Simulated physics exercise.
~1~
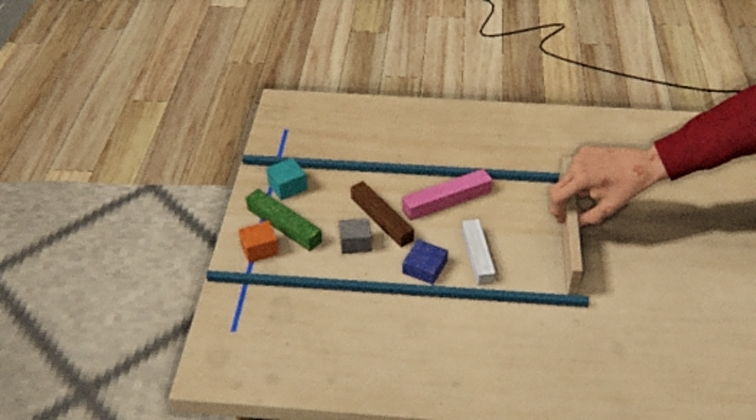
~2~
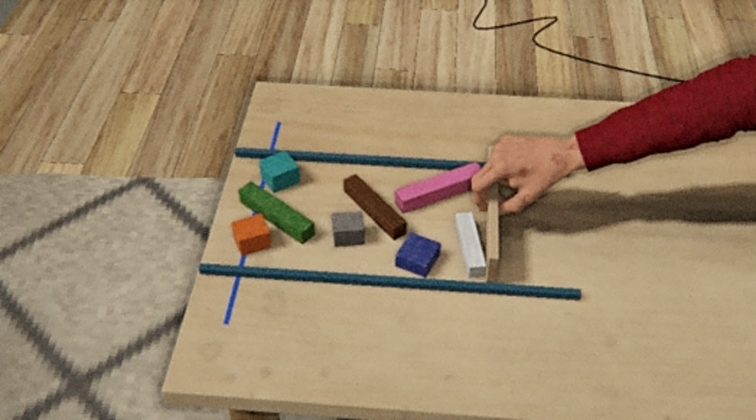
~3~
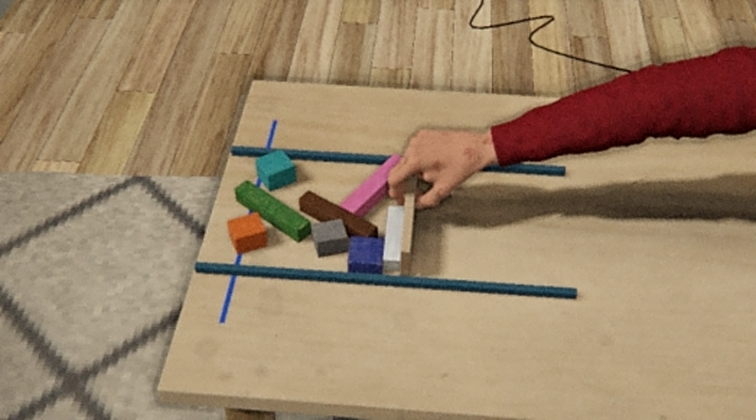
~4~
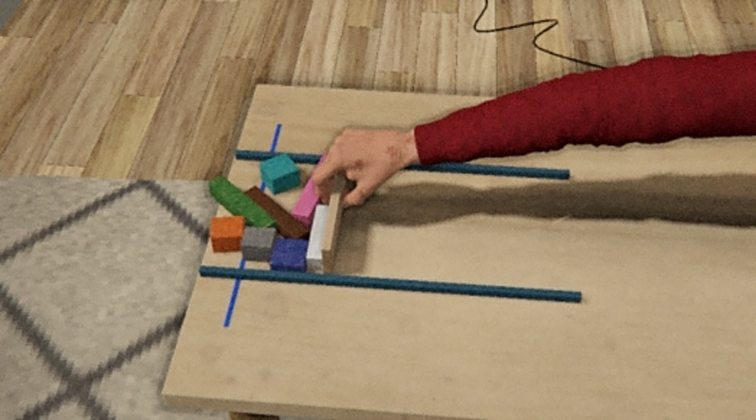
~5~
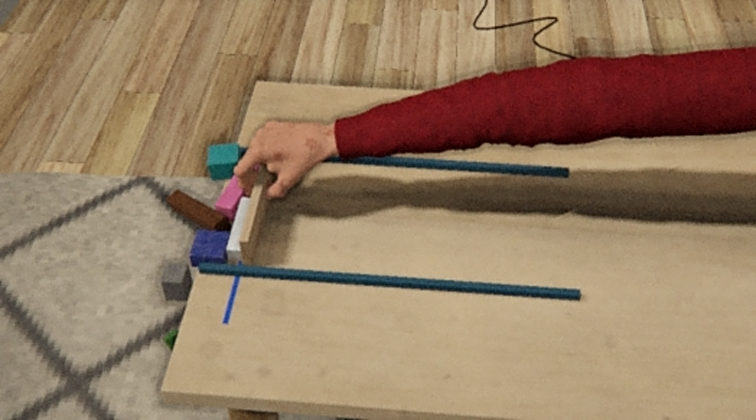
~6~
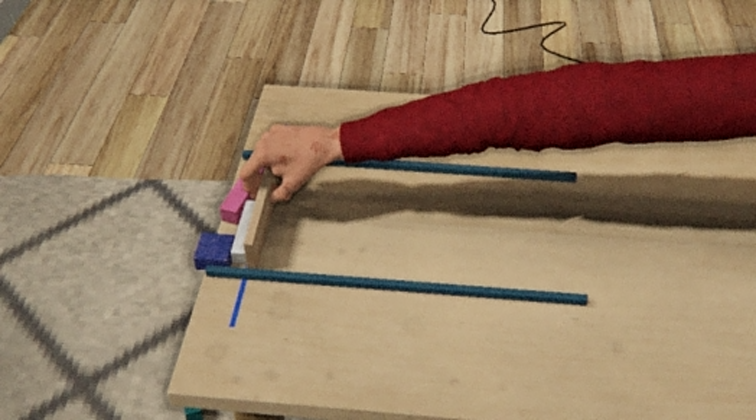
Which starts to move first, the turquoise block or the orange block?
The orange block starts to move first, while the turquoise block is still in its place.
